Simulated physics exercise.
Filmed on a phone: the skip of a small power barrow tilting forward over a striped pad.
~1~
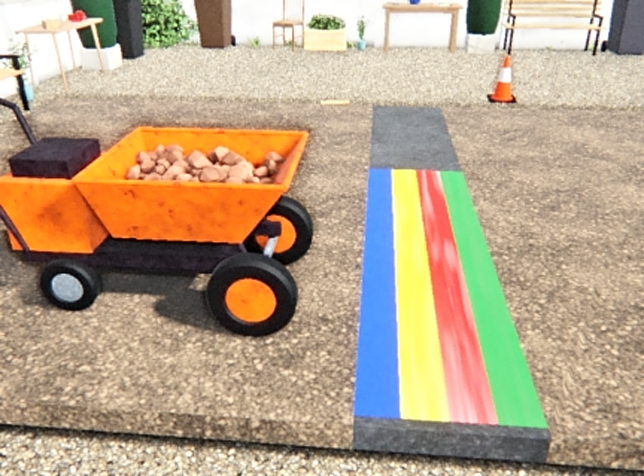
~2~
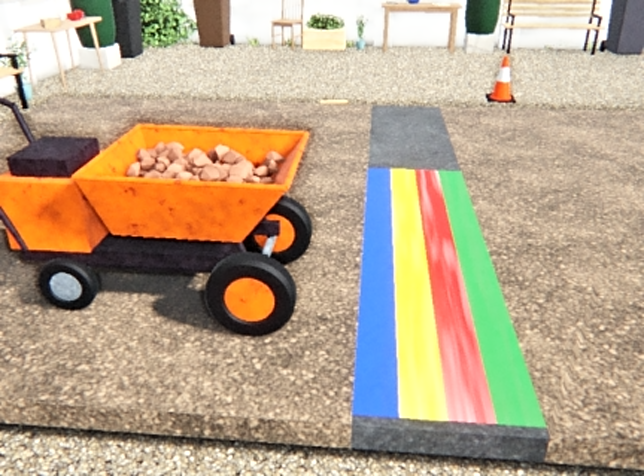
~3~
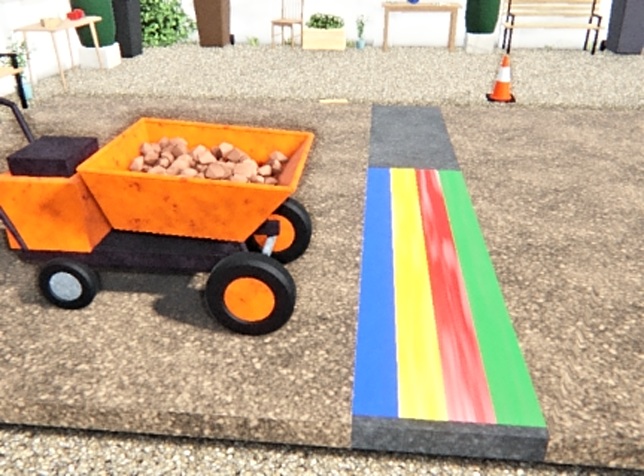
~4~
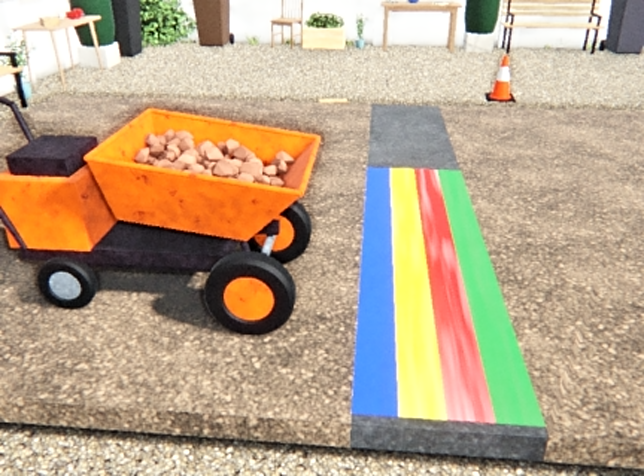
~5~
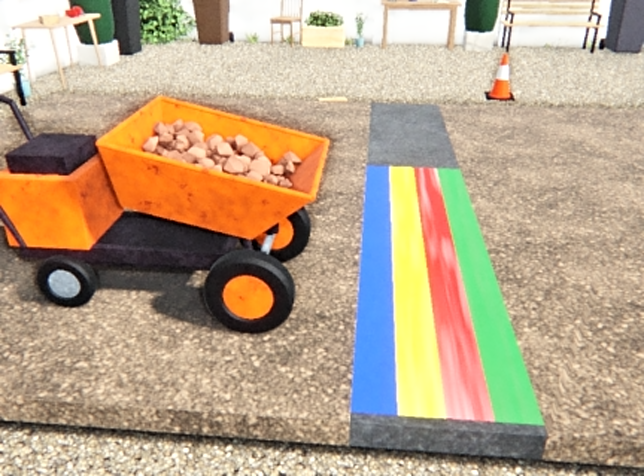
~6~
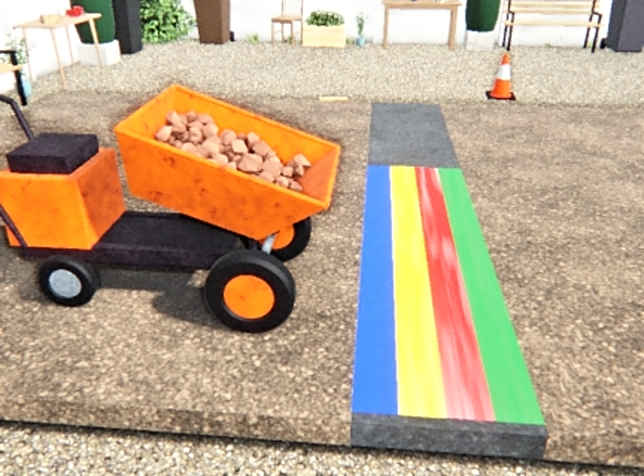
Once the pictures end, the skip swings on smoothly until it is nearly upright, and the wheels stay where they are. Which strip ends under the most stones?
Most covered: The yellow band.
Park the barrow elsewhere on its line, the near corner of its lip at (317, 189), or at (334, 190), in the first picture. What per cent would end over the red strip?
About 30 and 30 per cent.
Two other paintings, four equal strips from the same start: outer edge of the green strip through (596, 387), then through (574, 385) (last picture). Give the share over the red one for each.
First some 10, then 10 per cent.
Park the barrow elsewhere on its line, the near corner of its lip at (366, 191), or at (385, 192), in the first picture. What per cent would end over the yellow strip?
The first gives 0 %, the second 0 %.
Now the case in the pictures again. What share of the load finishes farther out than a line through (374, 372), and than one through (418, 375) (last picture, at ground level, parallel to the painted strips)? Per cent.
About 80 and 50 per cent.
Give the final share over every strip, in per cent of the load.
Blue strip: 15 %, yellow strip: 30 %, red strip: 20 %, green strip: 10 %.
Just after the last frame, skip tipped steeply; every one in the skip.
A moment on, skip tipped right over; the larger part in the skip; about a tenth over the blue strip; roughly a quarter over the yellow strip; just a few over the red strip; just a few falling.
Further on, skip tipped right over; roughly a quarter in the skip; about a tenth over the blue strip; roughly a quarter over the yellow strip; roughly a quarter over the red strip; about a tenth over the green strip; about a tenth off the paint.
When it is over, skip tipped right over; roughly a quarter in the skip; about a tenth over the blue strip; roughly a quarter over the yellow strip; roughly a quarter over the red strip; about a tenth over the green strip; about a tenth off the paint.
